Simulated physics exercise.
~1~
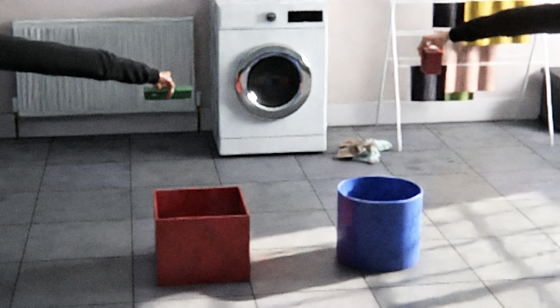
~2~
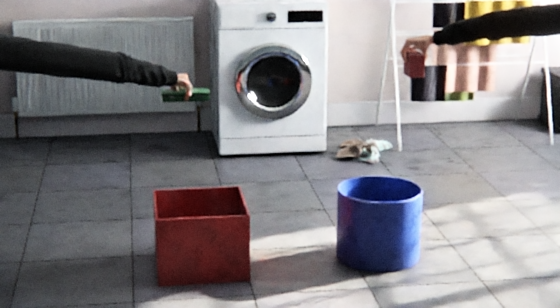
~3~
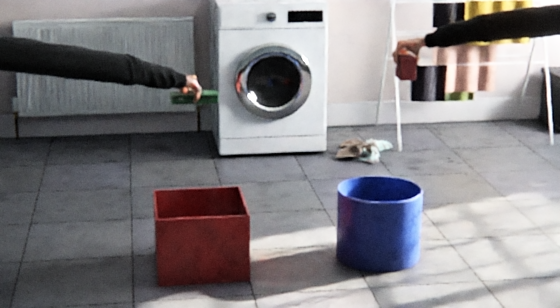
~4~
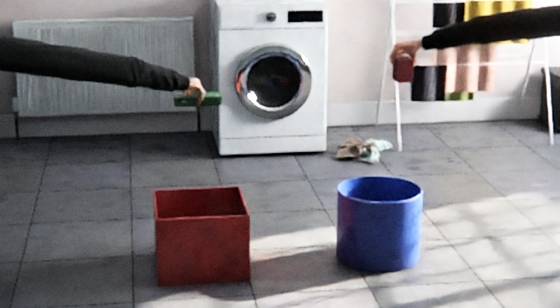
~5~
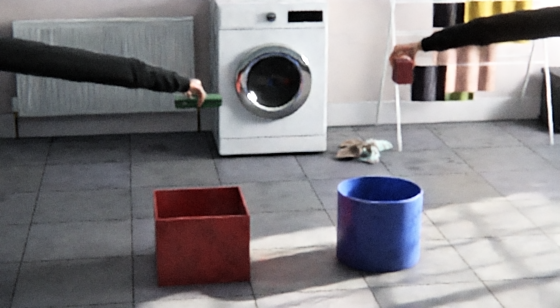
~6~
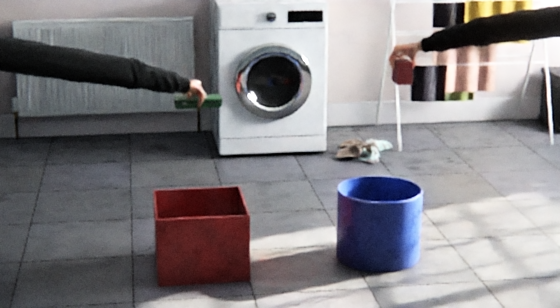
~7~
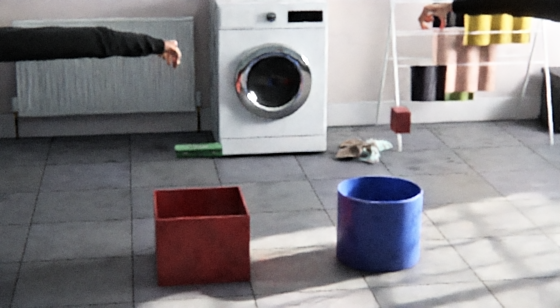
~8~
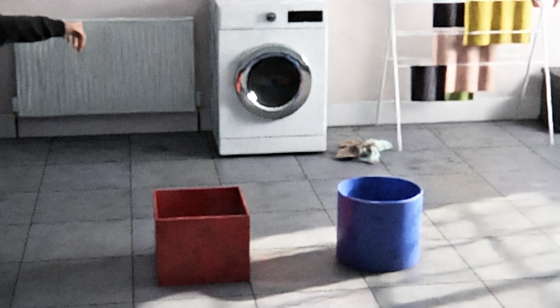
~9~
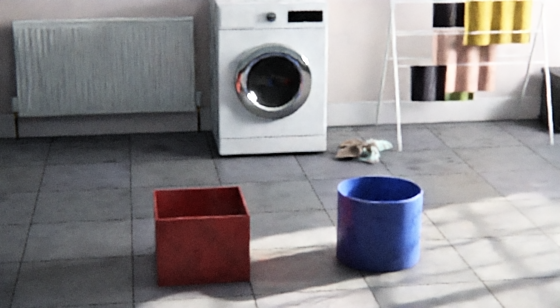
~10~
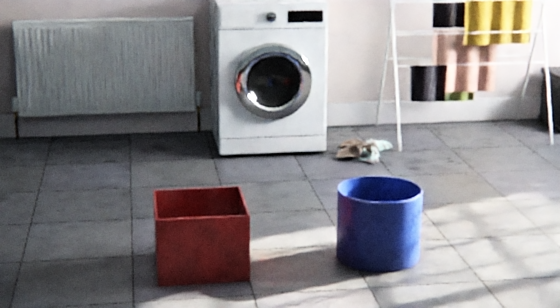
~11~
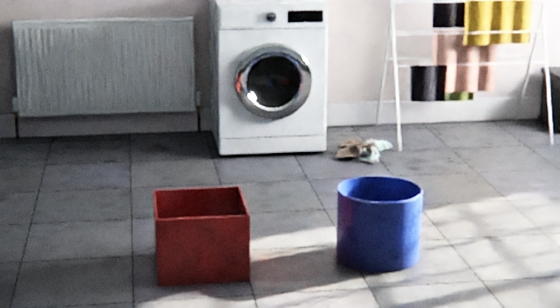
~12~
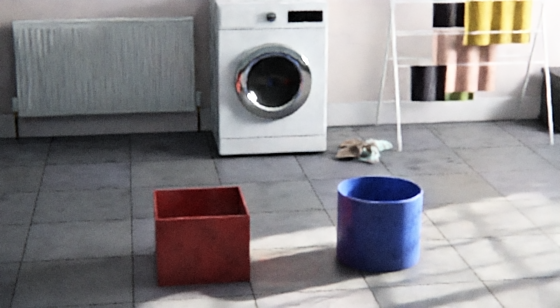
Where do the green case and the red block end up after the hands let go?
Both are caught, with the green case dropping into the red square bin on the left and the red block dropping into the blue round bin on the right.
In a laundry room, two outstretched arms moved a green case and a red block inward, then held them above a red square bin and a blue round one. Both hands let go, the objects dropped into the bins, and the arms withdrew.
